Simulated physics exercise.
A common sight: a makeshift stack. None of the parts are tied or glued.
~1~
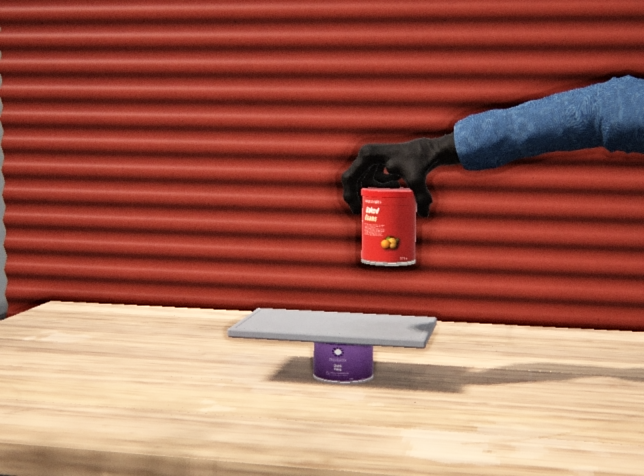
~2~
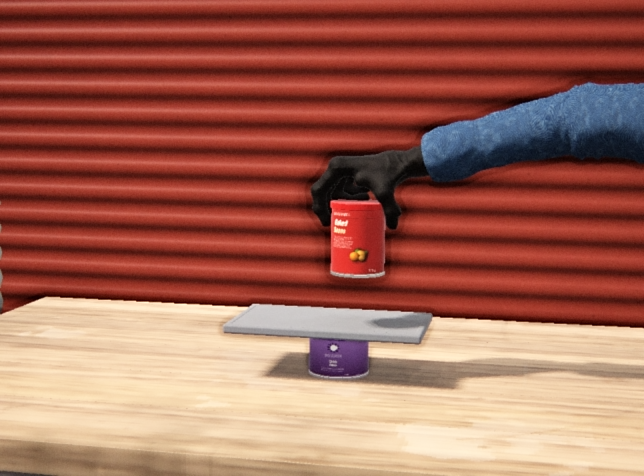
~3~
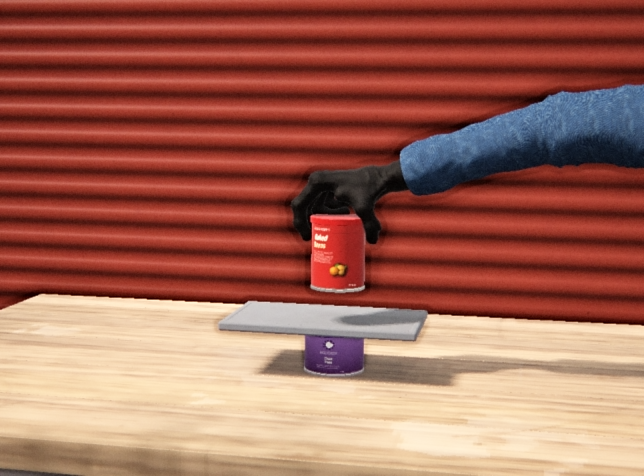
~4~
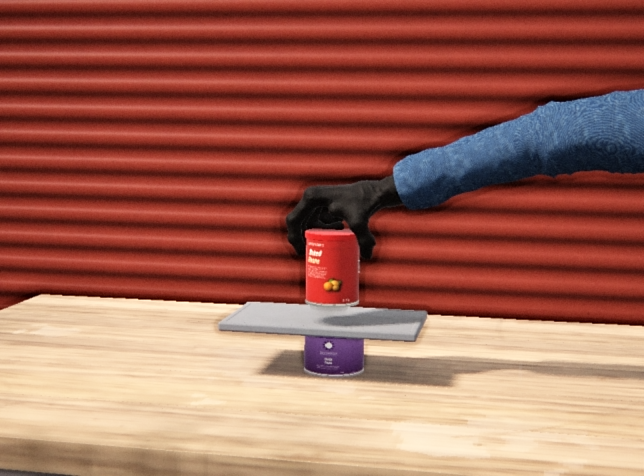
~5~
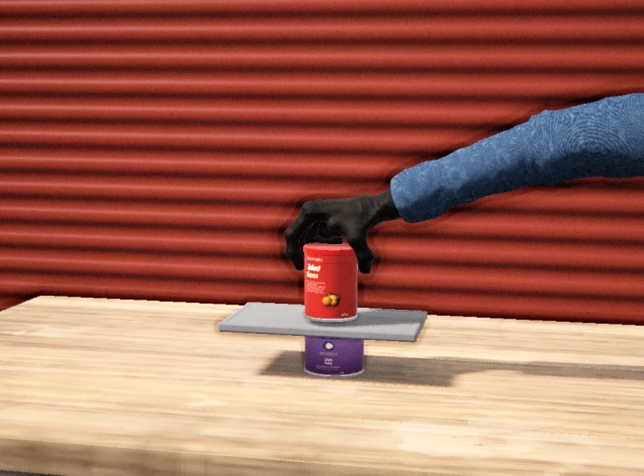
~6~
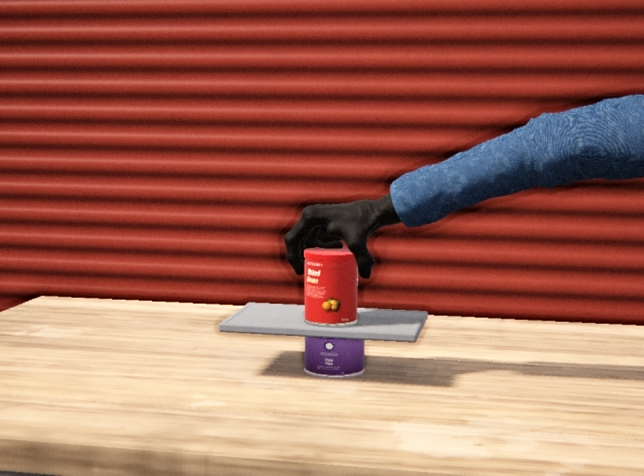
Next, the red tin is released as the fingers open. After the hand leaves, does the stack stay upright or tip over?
The stack supports it.
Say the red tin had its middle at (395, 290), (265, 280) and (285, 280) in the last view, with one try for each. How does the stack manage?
The first time it collapses, the second time it collapses, and the third time it collapses.
Then, 0.80 s on from there, things are still on the move.
Then, 1.70 s on from there, no change.
In the end, all 3 unmoved. At the end, from the last picture's camera, red tin near (331, 287). The stack keeps its balance.
